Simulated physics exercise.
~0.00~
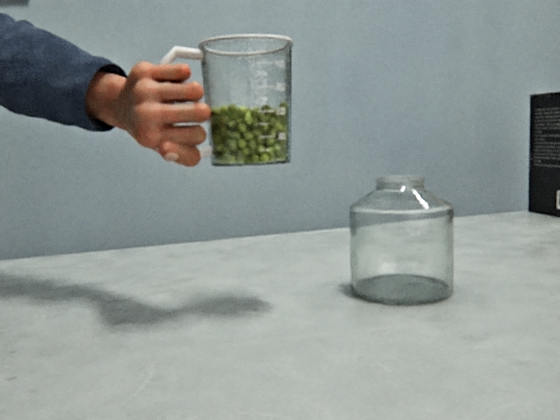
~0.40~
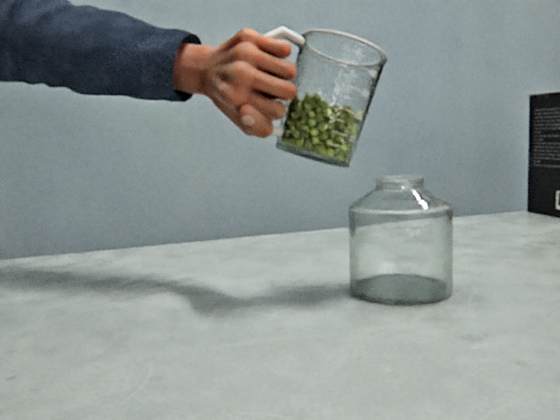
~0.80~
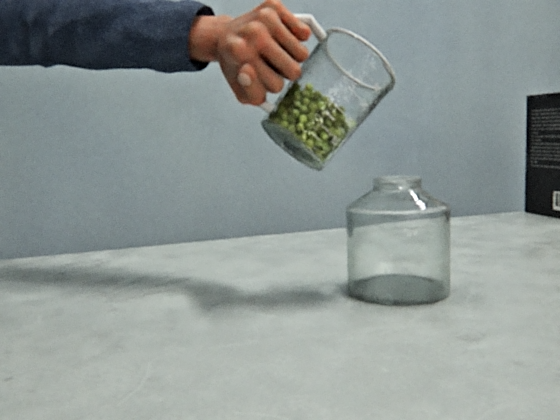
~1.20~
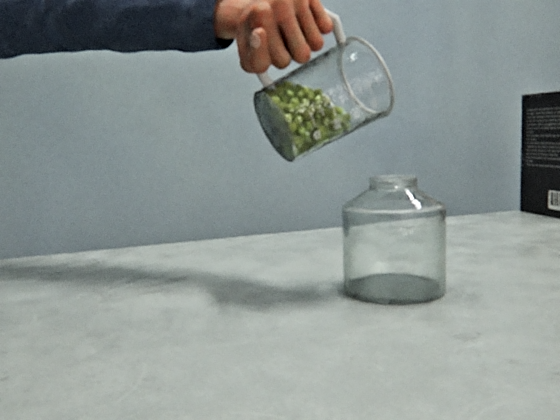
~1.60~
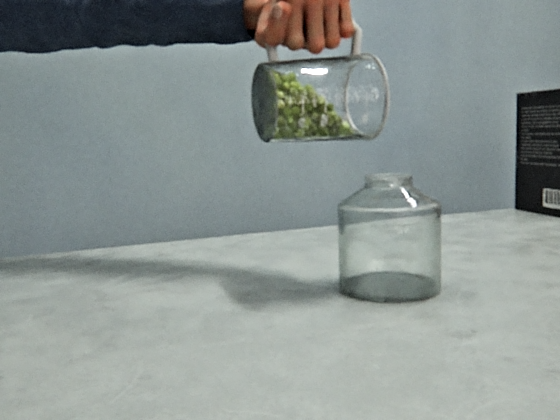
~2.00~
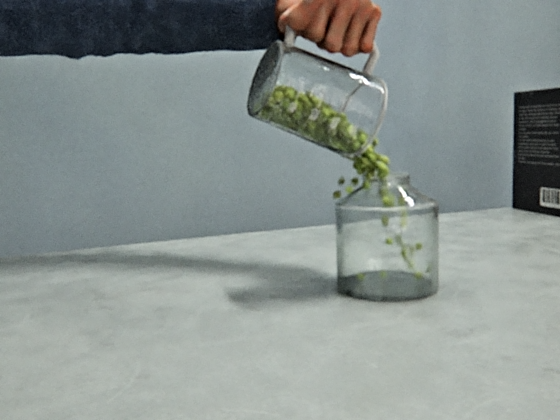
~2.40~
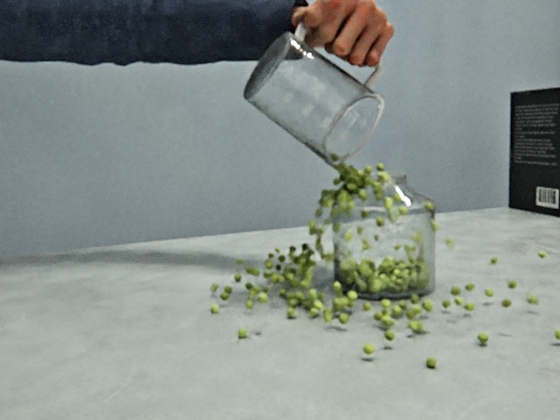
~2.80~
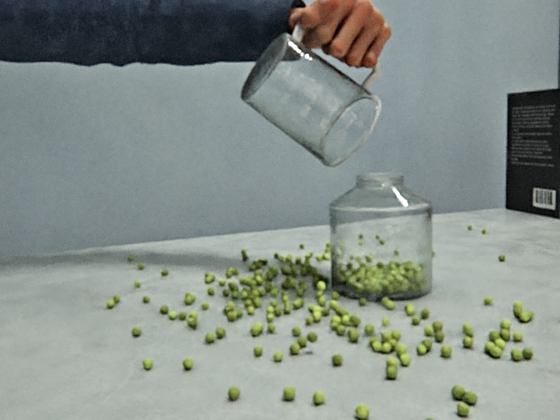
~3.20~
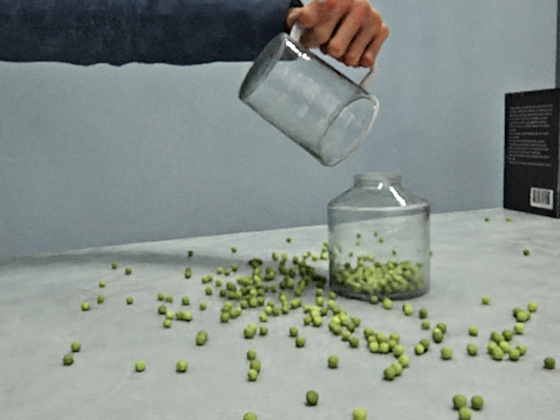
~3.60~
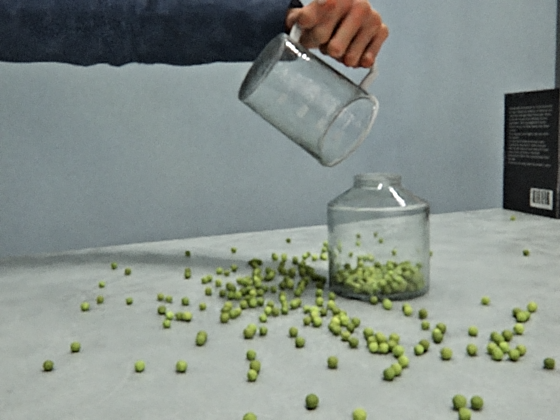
A clear cup partly filled with green peas, held by a hand in a dark blue sleeve, starts upright to the upper left of a glass jar on a grey table. The hand carries it right, tipping it steadily until it lies on its side above the narrow opening. As the cup tilts further, peas begin to tumble from its rim, some dropping into the jar and others striking its neck. The rest rush out and scatter across the tabletop. Finally the emptied cup hangs mouth down at a slant, with some peas in the jar and most strewn around it.
